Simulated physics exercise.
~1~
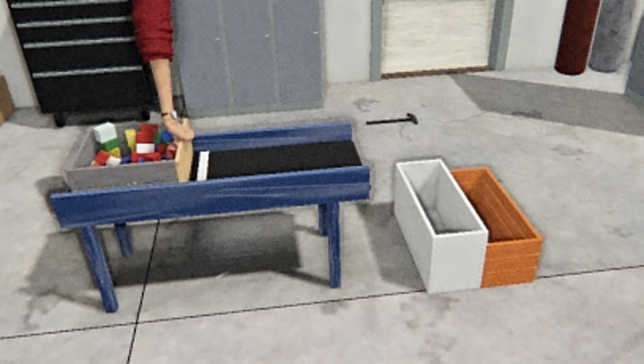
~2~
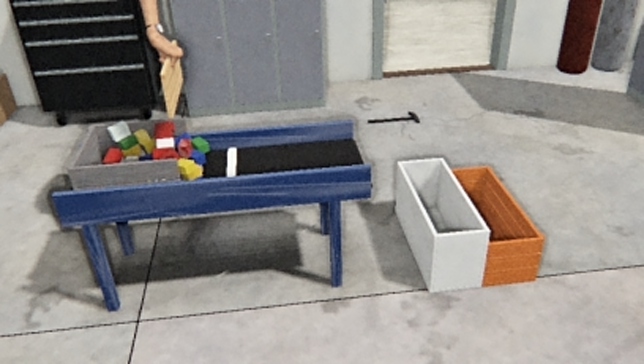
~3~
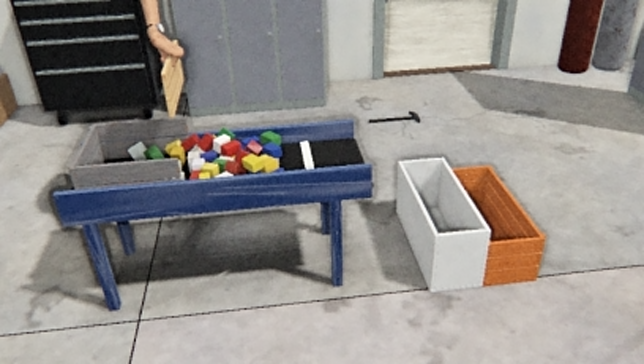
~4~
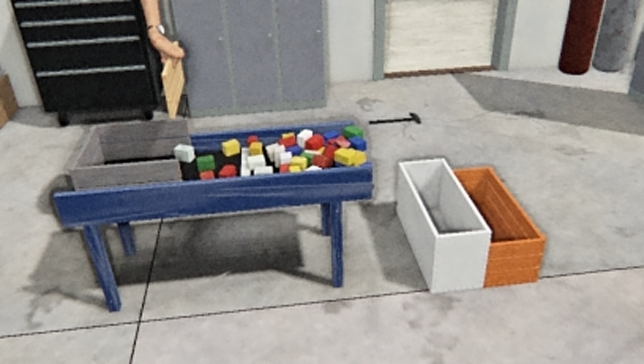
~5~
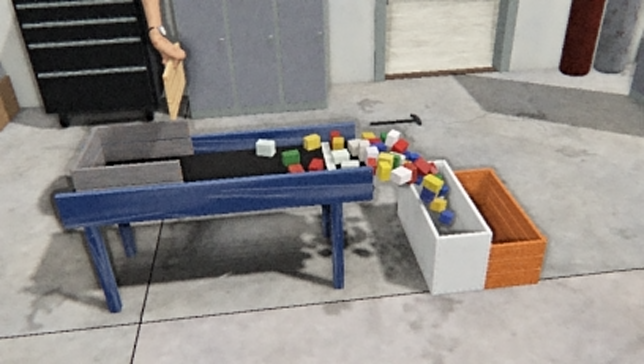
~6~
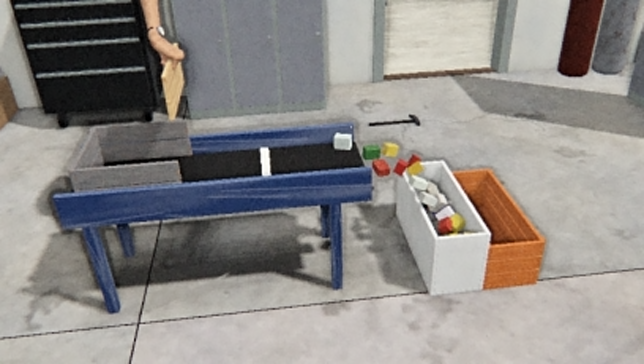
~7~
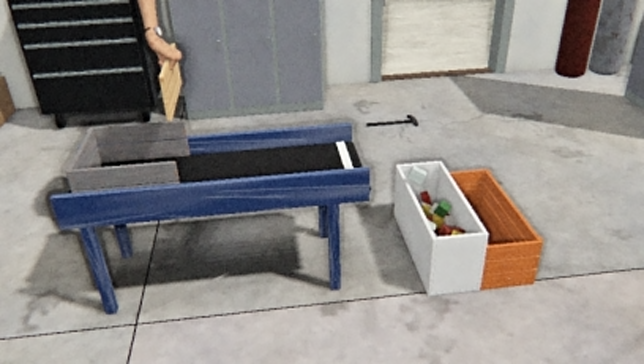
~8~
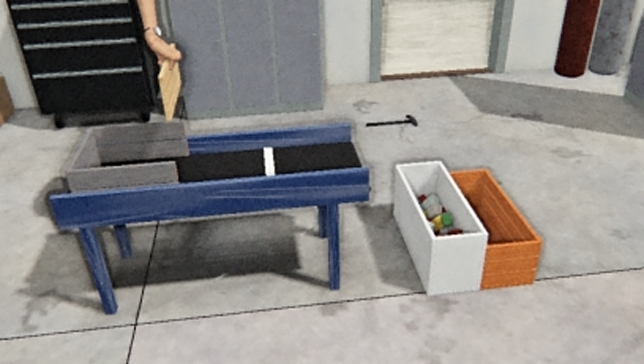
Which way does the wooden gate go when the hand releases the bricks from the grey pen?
The gate moves up, lifted by the hand clear of the pen and the belt.
